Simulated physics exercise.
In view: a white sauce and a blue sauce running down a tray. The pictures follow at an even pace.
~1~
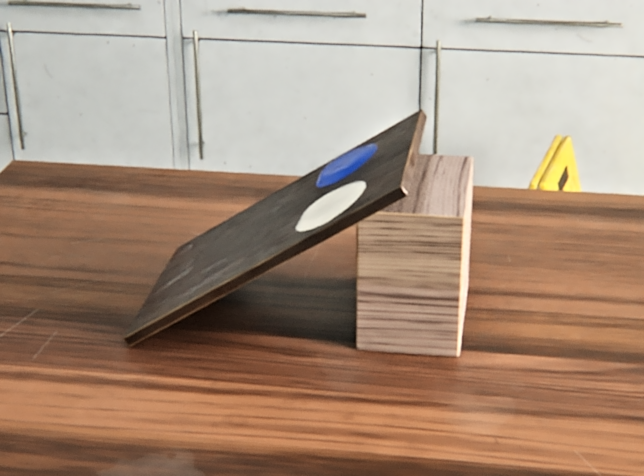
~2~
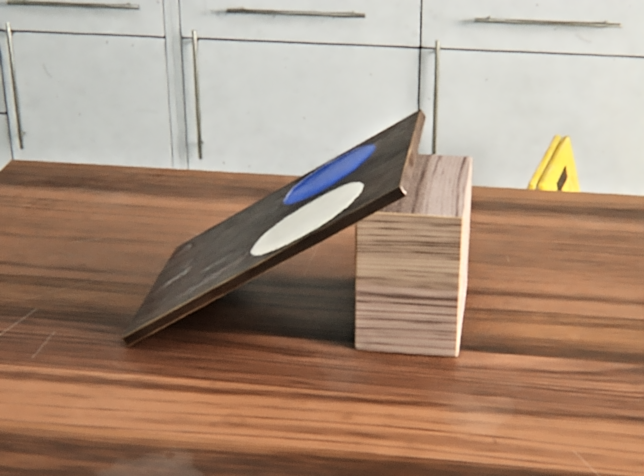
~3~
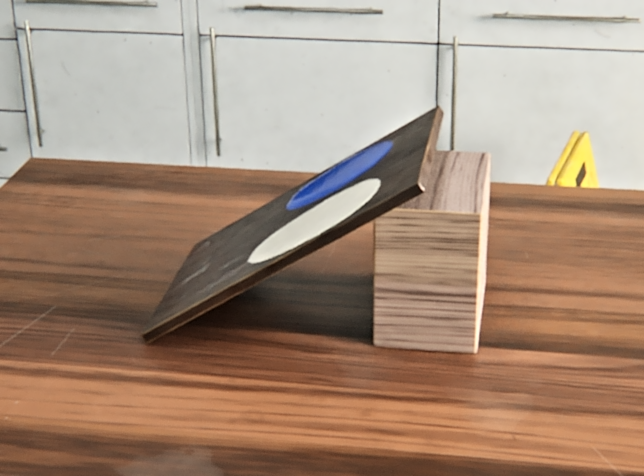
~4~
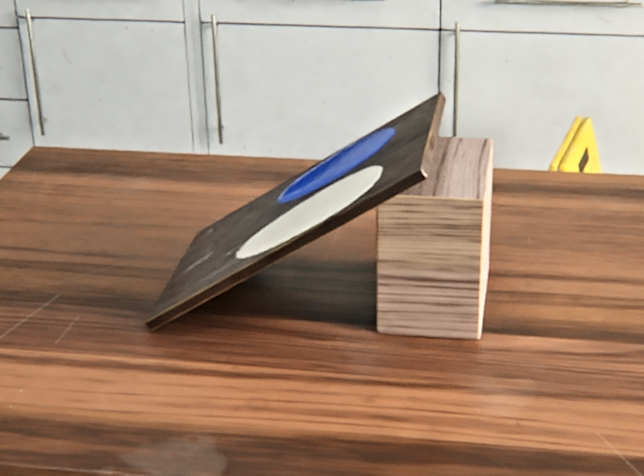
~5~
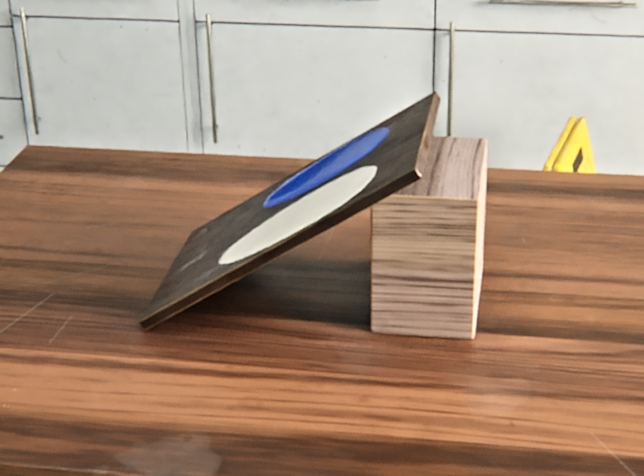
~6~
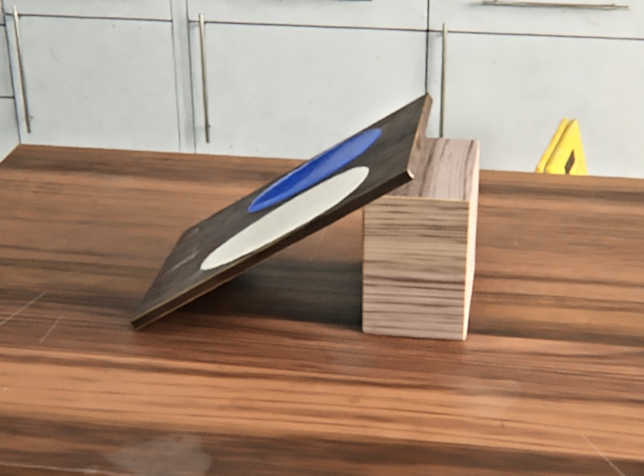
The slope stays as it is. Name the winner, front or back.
The front one gets there first.
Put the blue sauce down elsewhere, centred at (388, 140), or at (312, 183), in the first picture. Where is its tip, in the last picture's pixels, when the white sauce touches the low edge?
First near (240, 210), then near (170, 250).
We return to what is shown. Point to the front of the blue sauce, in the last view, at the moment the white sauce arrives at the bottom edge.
Near (207, 229).
Soon after, the white sauce is close to the edge; the blue sauce is three quarters of the way down.
In the end, the white sauce is at the low edge; the blue sauce is three quarters of the way down.
